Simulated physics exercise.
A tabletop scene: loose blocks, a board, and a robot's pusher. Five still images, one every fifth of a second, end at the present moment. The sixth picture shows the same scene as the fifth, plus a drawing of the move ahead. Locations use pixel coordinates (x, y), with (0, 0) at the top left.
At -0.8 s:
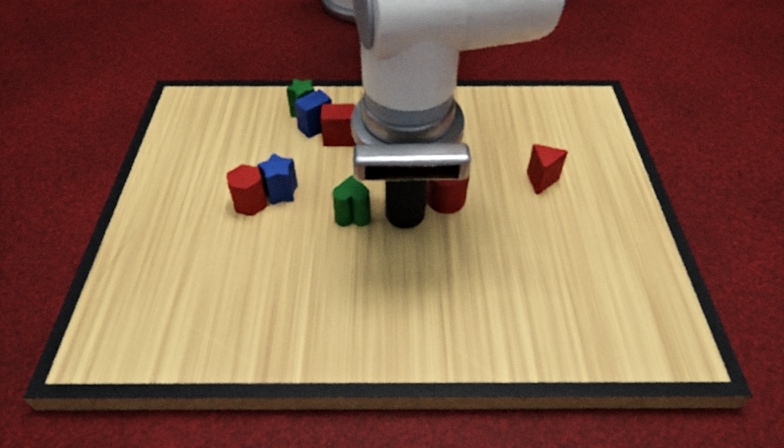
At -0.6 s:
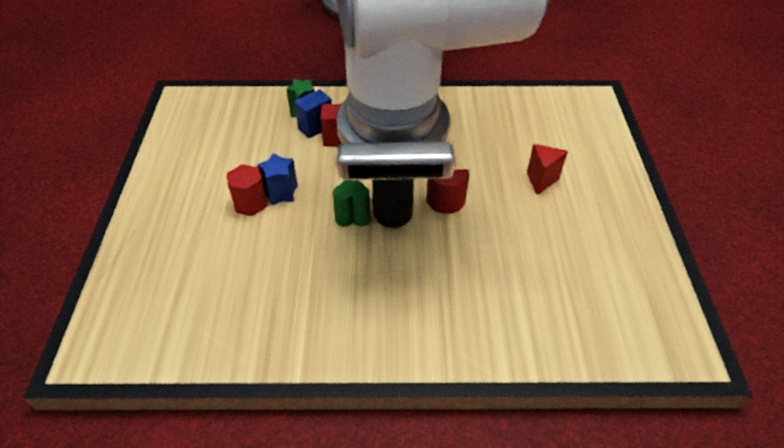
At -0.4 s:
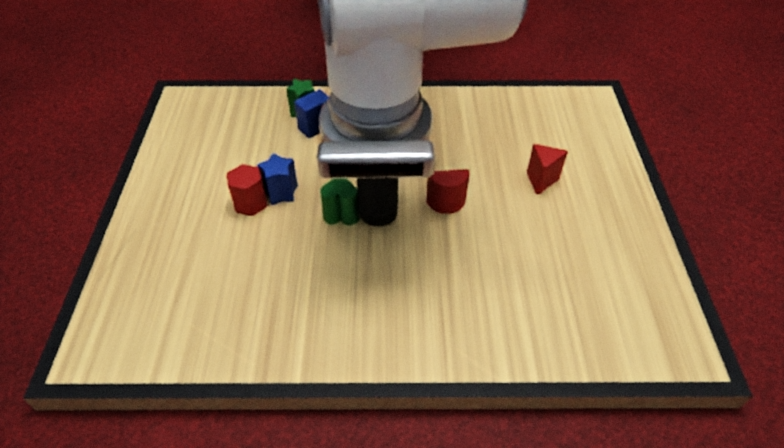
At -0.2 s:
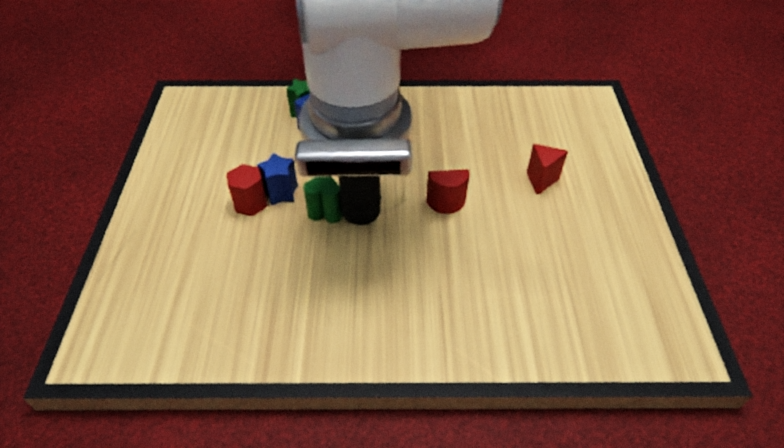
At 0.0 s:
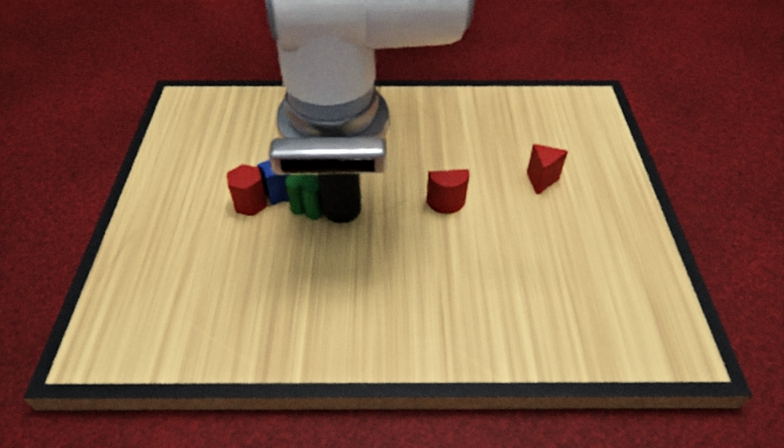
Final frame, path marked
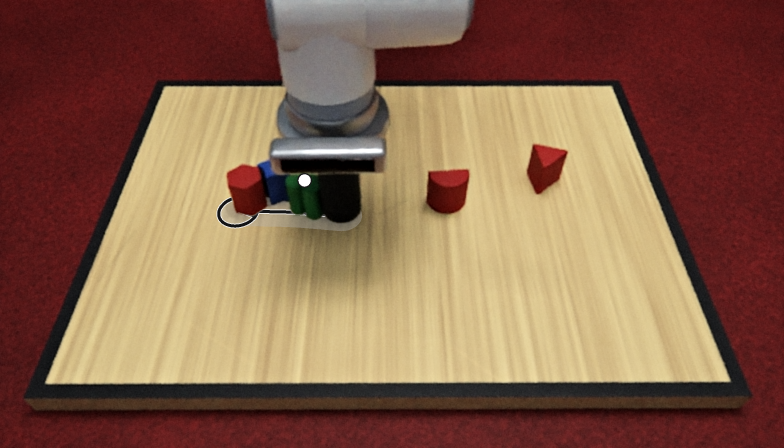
On a pale wooden board edged in black, a robot arm holds its dark pusher among scattered red, blue and green blocks. The arm moves left, uncovering a red block behind it, then meets a green block and pushes it left until it sits close beside the blue star.
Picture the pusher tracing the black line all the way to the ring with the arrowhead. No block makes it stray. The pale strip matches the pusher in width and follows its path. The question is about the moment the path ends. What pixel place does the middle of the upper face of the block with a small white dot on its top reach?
The centre of its top face lies at (235, 160).
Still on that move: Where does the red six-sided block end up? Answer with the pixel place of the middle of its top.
It will likely be found at (200, 171).
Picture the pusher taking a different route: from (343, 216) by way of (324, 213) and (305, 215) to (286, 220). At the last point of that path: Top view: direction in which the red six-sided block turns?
Looking down, my answer is that the red six-sided block rotates anticlockwise.
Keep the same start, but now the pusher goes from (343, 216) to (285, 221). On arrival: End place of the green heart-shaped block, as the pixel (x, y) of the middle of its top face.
About (262, 175).
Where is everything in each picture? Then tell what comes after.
In the first picture, pusher tip (405, 215); block tops, red six-sided block (243, 176); blue star (276, 165); green heart-shaped block (351, 189).
In the second picture, pusher (393, 214); blocks unchanged.
In the third picture, pusher (378, 213); green heart-shaped block (339, 188).
In the fourth picture, pusher (361, 211); green heart-shaped block (322, 185).
In the fifth picture, pusher (342, 209); red six-sided block (243, 176); blue star partly hidden; green heart-shaped block (305, 180).
Path on the board, from (343, 216) through (308, 213) and (273, 212) to (238, 211); the dot is on the green heart-shaped block.
On the path given first. One third of the way, pusher (307, 206); red six-sided block (239, 175), turned 15° anticlockwise; blue star (266, 154); green heart-shaped block (274, 173), turned 25° clockwise.
Two thirds of the way, pusher (271, 205); red six-sided block (216, 173), turned 50° anticlockwise; blue star (263, 147), turned 40° clockwise; green heart-shaped block (249, 166), turned 75° clockwise.
At the end, pusher (236, 205); red six-sided block (200, 171), turned 75° anticlockwise; blue star (263, 145), turned 55° clockwise; green heart-shaped block (235, 160), turned 100° clockwise.
